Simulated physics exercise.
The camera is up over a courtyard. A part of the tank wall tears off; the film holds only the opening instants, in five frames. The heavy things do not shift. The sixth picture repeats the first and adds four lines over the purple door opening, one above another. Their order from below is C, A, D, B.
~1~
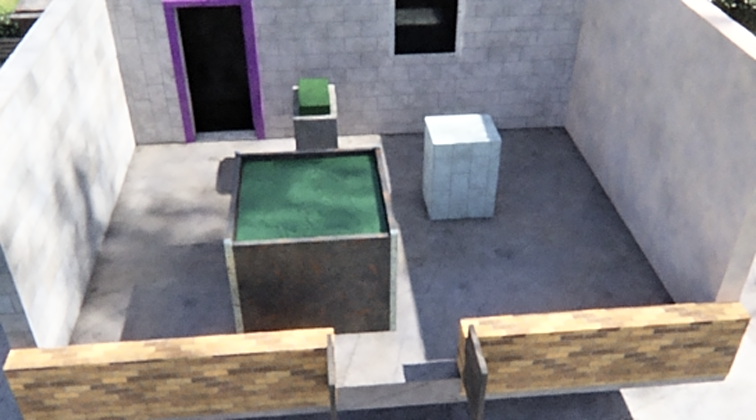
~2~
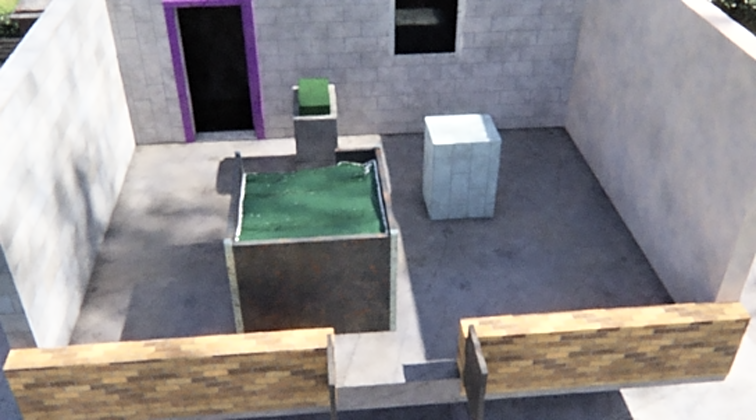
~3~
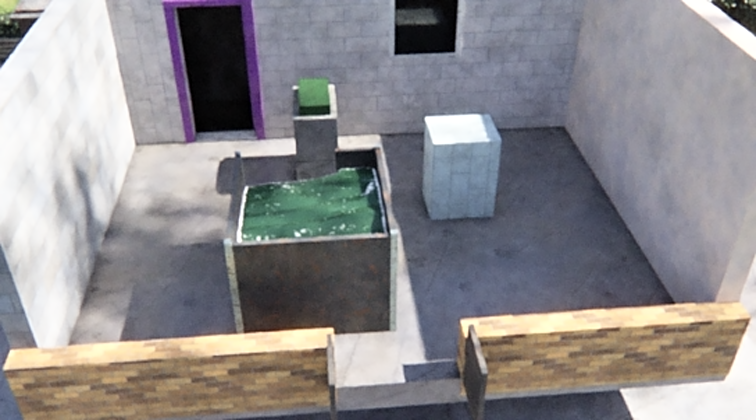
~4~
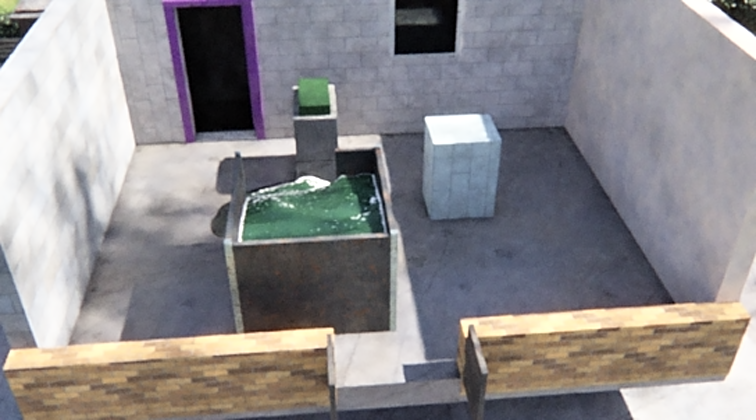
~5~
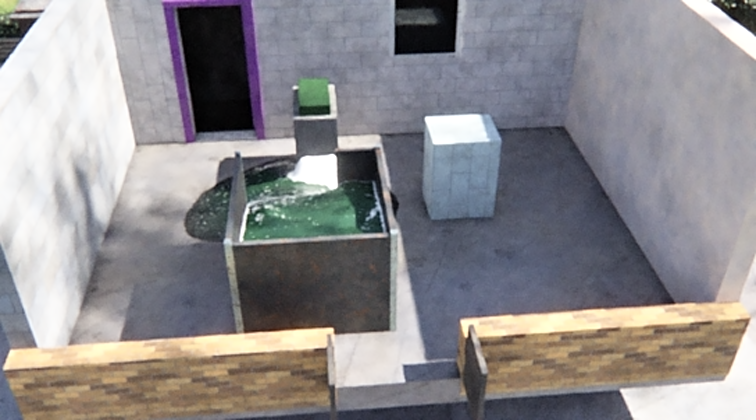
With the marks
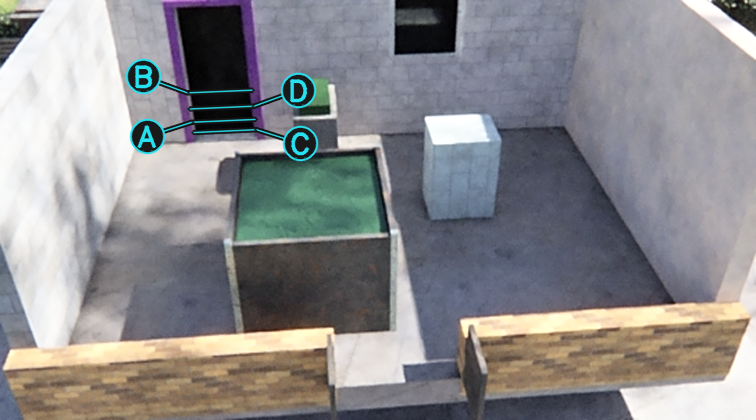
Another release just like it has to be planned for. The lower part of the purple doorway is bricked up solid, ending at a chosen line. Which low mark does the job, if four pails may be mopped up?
Go for D.
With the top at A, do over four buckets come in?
Yes, that goes wrong.
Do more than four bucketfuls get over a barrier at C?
Yes, it does.
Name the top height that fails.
The answer is A.
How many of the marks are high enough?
Two of them.
In cyan, A at (223, 120); B at (219, 91); C at (225, 131); D at (222, 107); from the bottom up C, A, D, B.
With A, about 11 bucketfuls get in.
With B, nothing gets over.
With C, dozens of bucketfuls pour in.
With D, a splash gets over, under a bucket.
